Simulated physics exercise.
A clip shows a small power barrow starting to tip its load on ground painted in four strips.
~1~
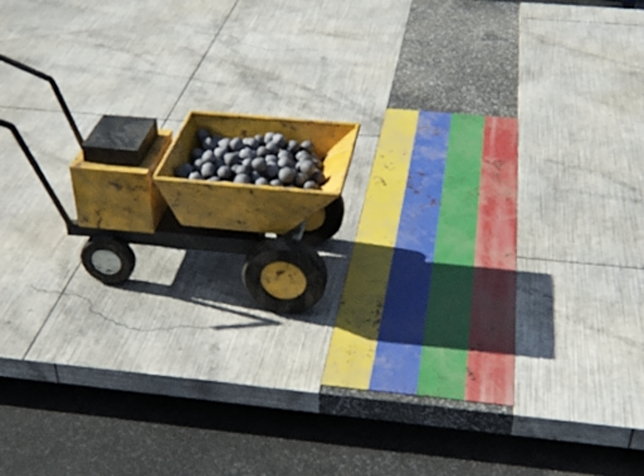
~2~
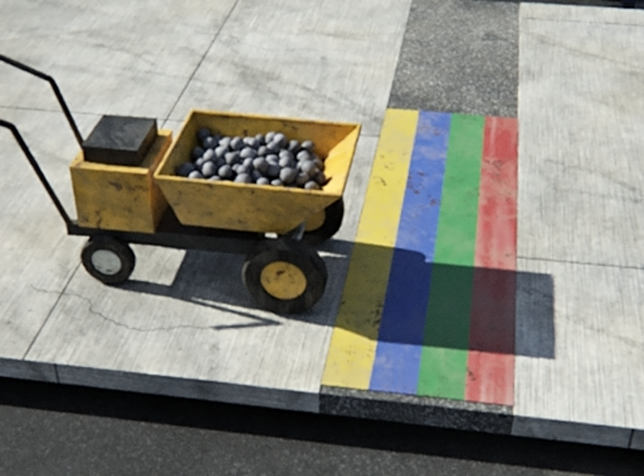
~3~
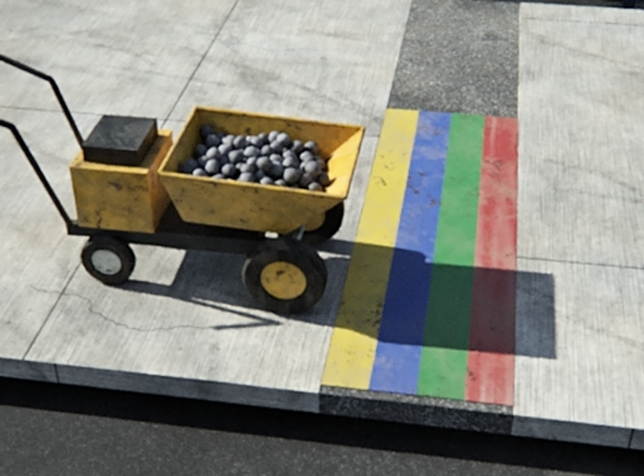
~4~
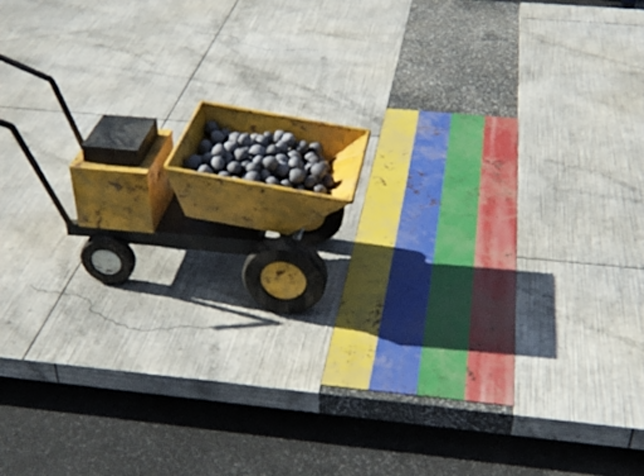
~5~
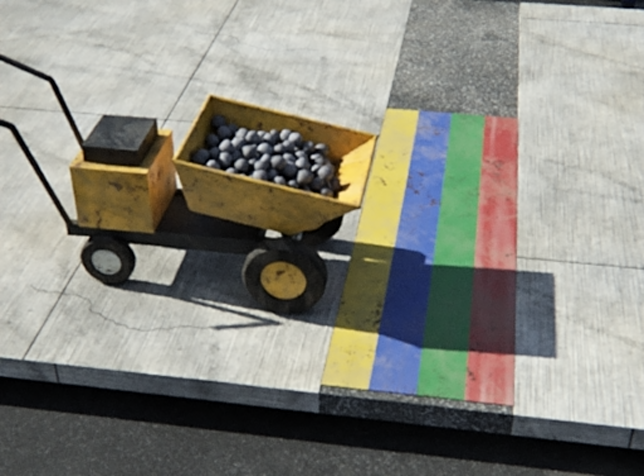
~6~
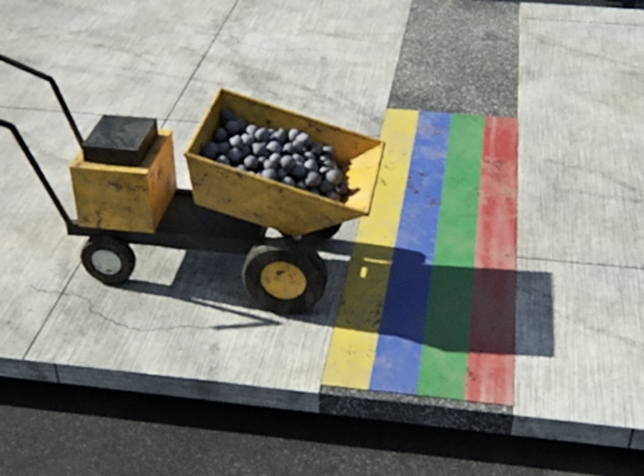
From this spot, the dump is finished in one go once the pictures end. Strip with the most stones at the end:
Green strip.
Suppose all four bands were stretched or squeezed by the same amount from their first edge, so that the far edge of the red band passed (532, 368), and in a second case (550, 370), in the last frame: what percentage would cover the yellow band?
First case 0 per cent, second case 0 per cent.
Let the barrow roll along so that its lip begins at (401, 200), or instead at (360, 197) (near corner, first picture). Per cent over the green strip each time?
Estimates: 10 %, 30 %.
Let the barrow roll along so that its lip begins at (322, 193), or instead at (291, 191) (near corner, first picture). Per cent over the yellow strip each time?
Some 0 % then some 10 %.
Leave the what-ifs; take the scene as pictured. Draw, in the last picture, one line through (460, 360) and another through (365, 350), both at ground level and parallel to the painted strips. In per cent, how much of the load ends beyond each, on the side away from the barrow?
I'd say some 30 in a hundred, and after that 70 in a hundred.
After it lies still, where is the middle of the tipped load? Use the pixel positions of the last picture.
Once it all stops, the middle lies near (455, 281).
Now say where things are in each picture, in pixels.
Lip of the skip (339, 195), level; top of the load (248, 156), round cobbles; yellow strip (353, 344); blue strip (399, 349); green strip (445, 354); red strip (491, 359), in the first frame.
Lip of the skip (341, 196), level; top of the load (249, 155), in the second frame.
Lip of the skip (345, 198), tipped barely; top of the load (252, 172), in the third frame.
Lip of the skip (351, 202), tipped a little; top of the load (241, 155), in the fourth frame.
Lip of the skip (359, 207), tipped a little; top of the load (249, 152), in the fifth frame.
Lip of the skip (367, 214), tipped clearly; top of the load (244, 153); yellow strip (353, 344); blue strip (399, 349); green strip (445, 354); red strip (491, 359), in the sixth frame.
Just after the last frame, skip tipped steeply; every one in the skip.
A moment on, skip tipped right over; the larger part in the skip; about a tenth over the blue strip; about a tenth over the green strip.
Further on, skip tipped right over; roughly a third in the skip; about a tenth over the blue strip; roughly a third over the green strip; roughly a quarter over the red strip; about a tenth off the paint.
When it is over, skip tipped right over; roughly a third in the skip; not one over the yellow strip; about a tenth over the blue strip; roughly a third over the green strip; roughly a quarter over the red strip; about a tenth off the paint.
